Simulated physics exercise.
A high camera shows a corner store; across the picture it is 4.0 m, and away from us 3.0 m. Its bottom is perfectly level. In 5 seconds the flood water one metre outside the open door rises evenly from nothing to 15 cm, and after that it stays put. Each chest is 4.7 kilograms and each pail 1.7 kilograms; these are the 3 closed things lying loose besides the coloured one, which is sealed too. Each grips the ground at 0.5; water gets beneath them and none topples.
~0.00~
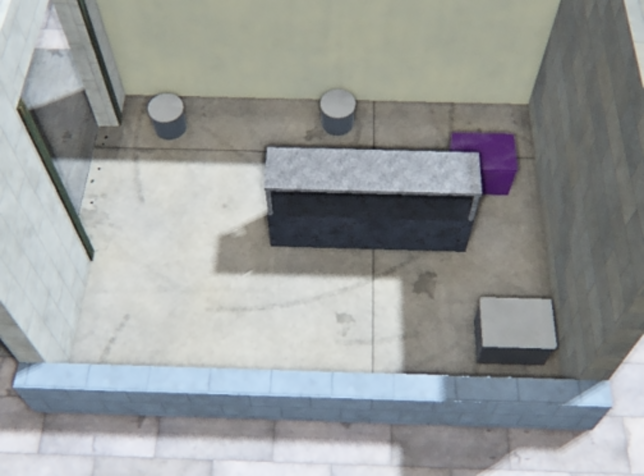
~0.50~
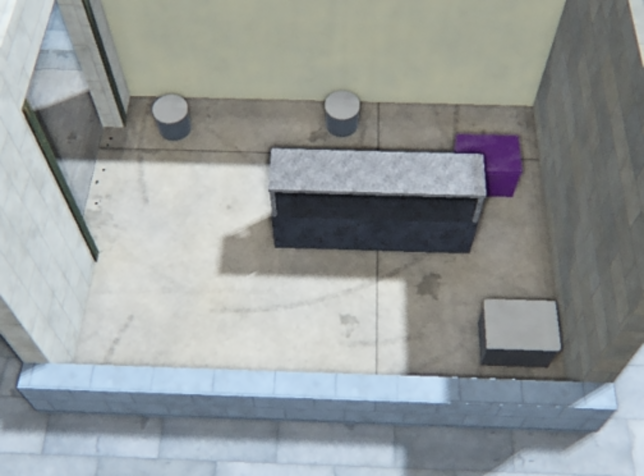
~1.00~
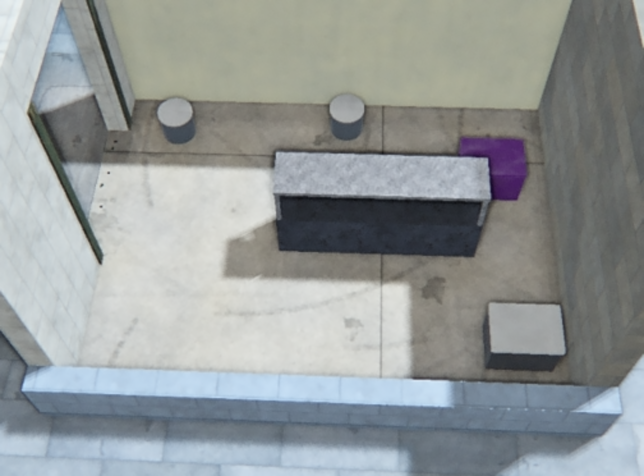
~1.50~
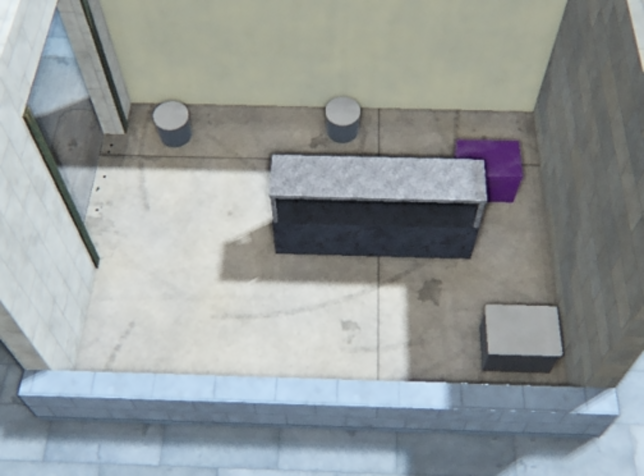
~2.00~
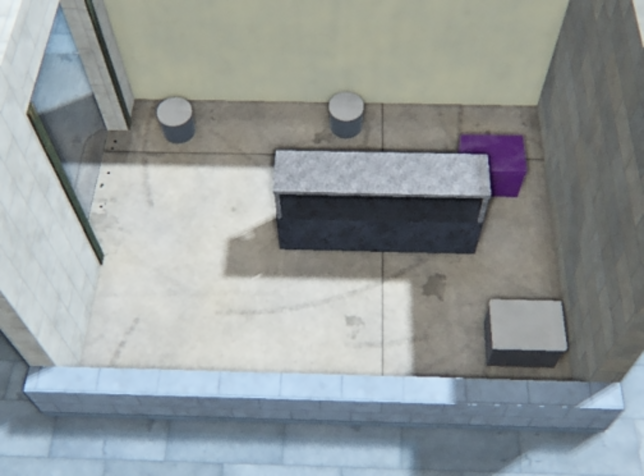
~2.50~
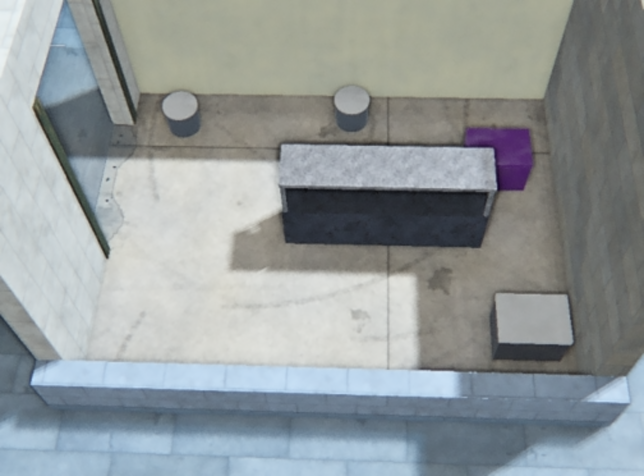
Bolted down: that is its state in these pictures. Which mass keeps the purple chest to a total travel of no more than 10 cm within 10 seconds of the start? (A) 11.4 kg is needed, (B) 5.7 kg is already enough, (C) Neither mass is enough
C.
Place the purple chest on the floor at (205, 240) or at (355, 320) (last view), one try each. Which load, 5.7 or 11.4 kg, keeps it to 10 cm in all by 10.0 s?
In order: Both fall short; only the heavier one succeeds.
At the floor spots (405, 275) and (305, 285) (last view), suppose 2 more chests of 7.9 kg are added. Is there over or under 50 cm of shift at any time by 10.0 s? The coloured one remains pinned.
In that order: Within it, beyond it.
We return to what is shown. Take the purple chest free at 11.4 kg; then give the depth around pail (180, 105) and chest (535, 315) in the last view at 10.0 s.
Depths: Near 7 cm, then near 11 cm.
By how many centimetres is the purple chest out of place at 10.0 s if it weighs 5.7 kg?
I'd put it at about 120 cm.
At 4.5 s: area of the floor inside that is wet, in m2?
Wet area: Approx. 3.0 m2.
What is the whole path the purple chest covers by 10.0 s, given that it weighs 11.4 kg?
120 cm.
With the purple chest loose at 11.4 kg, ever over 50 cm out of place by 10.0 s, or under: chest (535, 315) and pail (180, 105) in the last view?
In sequence, not exceeded; exceeded.
After 3.5 s the purple chest would be 0 cm from its start with 5.7 kg and 0 cm from its start with 11.4 kg; 0 cm of water round it then.
After 4.5 s the purple chest would be 0 cm from its start with 5.7 kg and 0 cm from its start with 11.4 kg; 0 cm of water round it then.
After 7.0 s the purple chest would be 7 cm from its start with 5.7 kg and 0 cm from its start with 11.4 kg; 4 cm of water round it then.
After 10.0 s the purple chest would be 126 cm from its start with 5.7 kg and 115 cm from its start with 11.4 kg; 8 cm of water round it then.
